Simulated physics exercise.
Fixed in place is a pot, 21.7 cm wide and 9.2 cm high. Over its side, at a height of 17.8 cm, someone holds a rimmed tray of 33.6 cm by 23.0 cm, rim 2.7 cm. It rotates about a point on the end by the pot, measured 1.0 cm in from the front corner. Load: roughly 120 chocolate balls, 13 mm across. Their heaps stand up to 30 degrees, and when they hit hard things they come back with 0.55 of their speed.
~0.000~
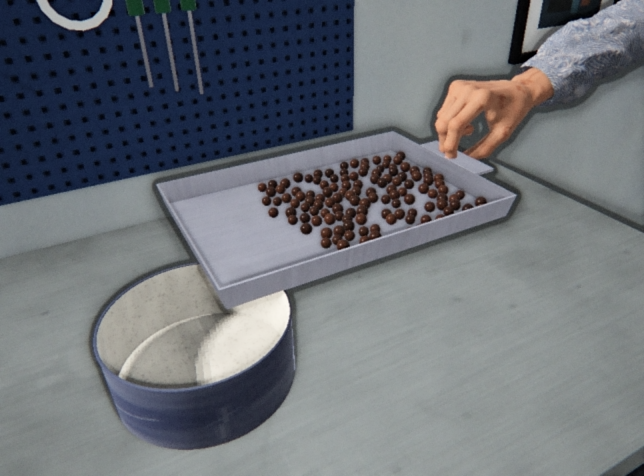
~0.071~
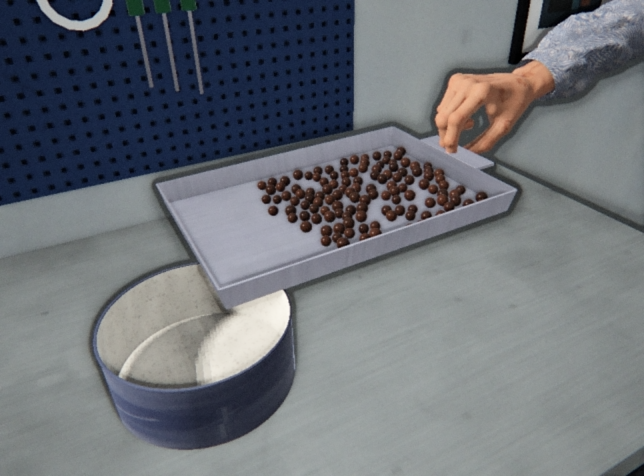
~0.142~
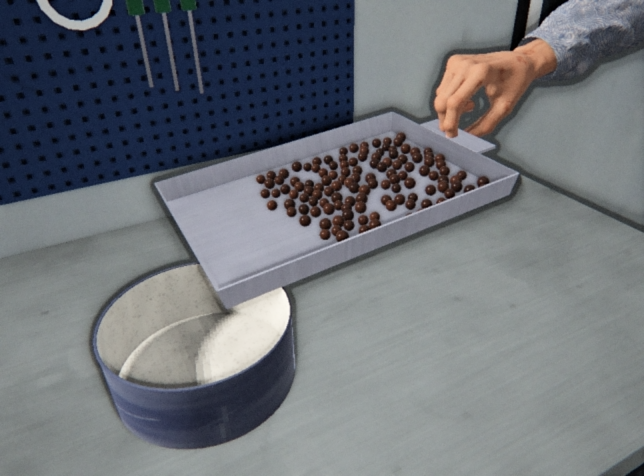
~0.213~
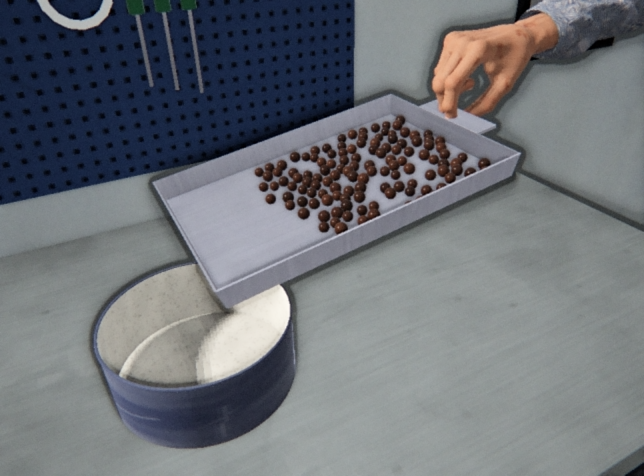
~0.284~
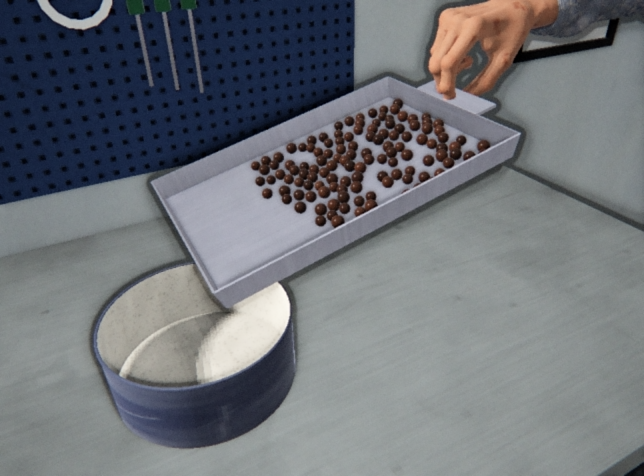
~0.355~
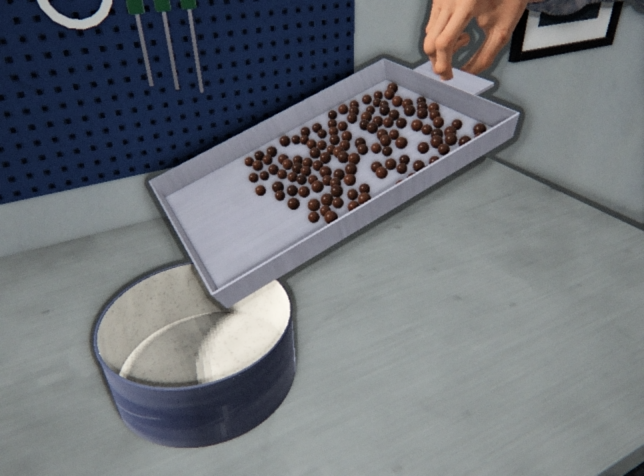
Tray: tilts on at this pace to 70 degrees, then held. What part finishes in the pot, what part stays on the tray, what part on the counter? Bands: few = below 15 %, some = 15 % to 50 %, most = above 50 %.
Pot: Few, tray: Most, counter: Few.
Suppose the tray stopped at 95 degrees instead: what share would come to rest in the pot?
I'd say close to 70 percent.
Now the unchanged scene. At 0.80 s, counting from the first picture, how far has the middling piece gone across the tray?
Displacement on the tray: About 18 cm.
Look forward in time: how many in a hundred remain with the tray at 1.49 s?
90 %, give or take.
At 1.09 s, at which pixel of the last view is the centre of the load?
Approximately (193, 238) in the last picture.
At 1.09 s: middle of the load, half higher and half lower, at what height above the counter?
Around 20 cm up.
Then, at 0.80 s, tilt 42 degrees; the tray holds 100 %, the pot 0 %.
After 1.09 s, tilt 59 degrees; the tray holds 95 %, the pot 0 %.
After 1.49 s, tilt 70 degrees; the tray holds 90 %, the pot 5 %.
At rest (2.0 s), pot 5 %, tray 90 %, counter 5 %.
